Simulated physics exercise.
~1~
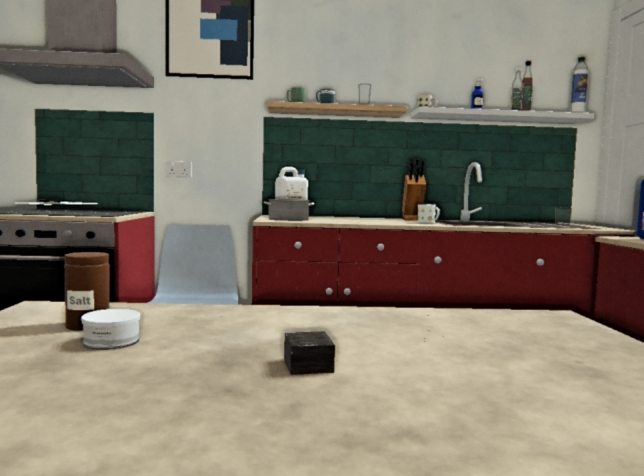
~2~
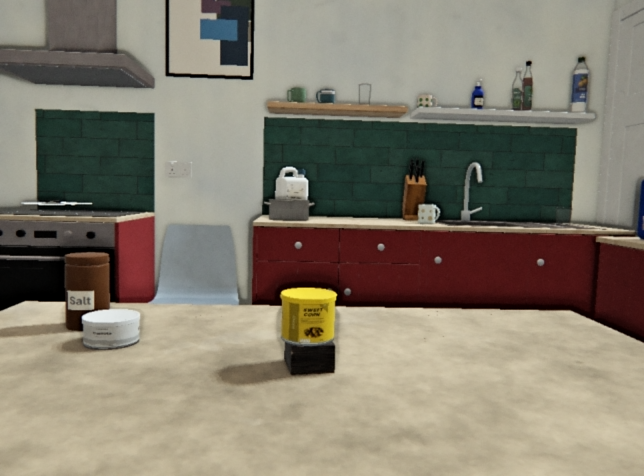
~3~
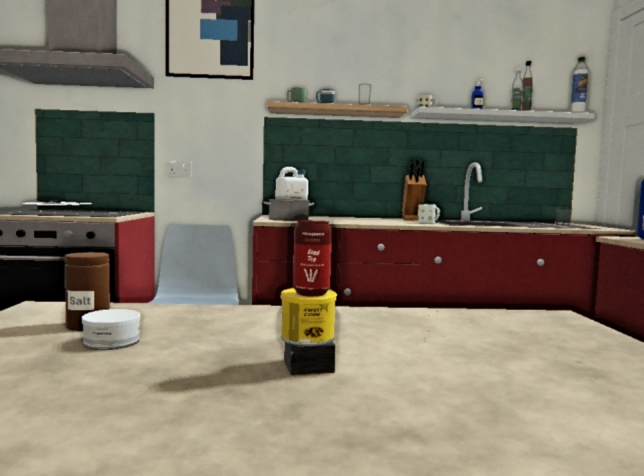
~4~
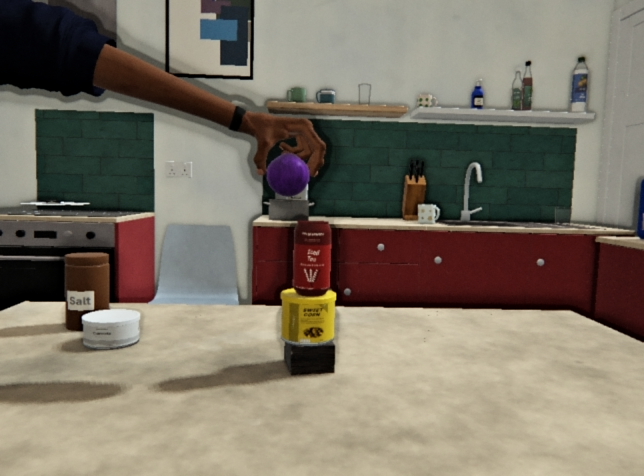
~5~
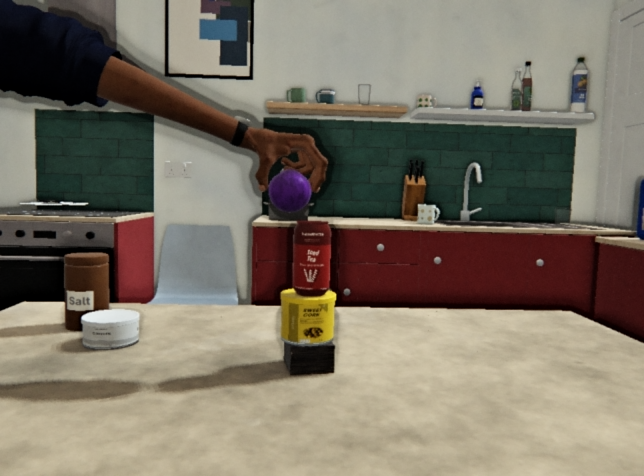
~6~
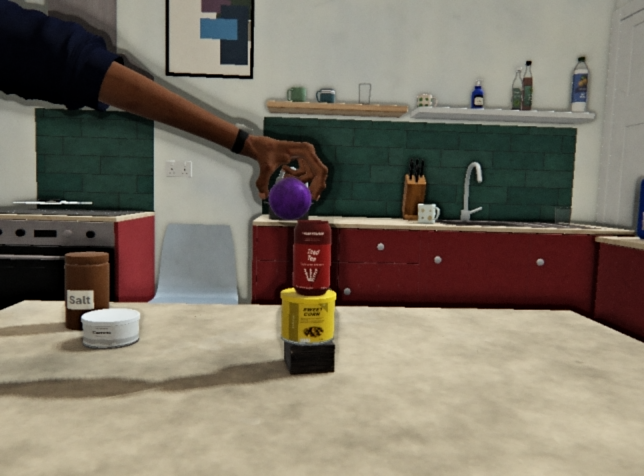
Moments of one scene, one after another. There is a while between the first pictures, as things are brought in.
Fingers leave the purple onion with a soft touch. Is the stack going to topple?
Honestly, the pile doesn't make it, sadly.
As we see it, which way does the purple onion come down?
Pretty clearly in the leftward direction.
Then, 0.40 s after the last picture, purple onion now fallen.
Then, 0.60 s after the last picture, things are still on the move.
At rest, fallen, purple onion; the other 5 in place. Seen from the same camera at the end, purple onion near (230, 346). The pile loses its balance.
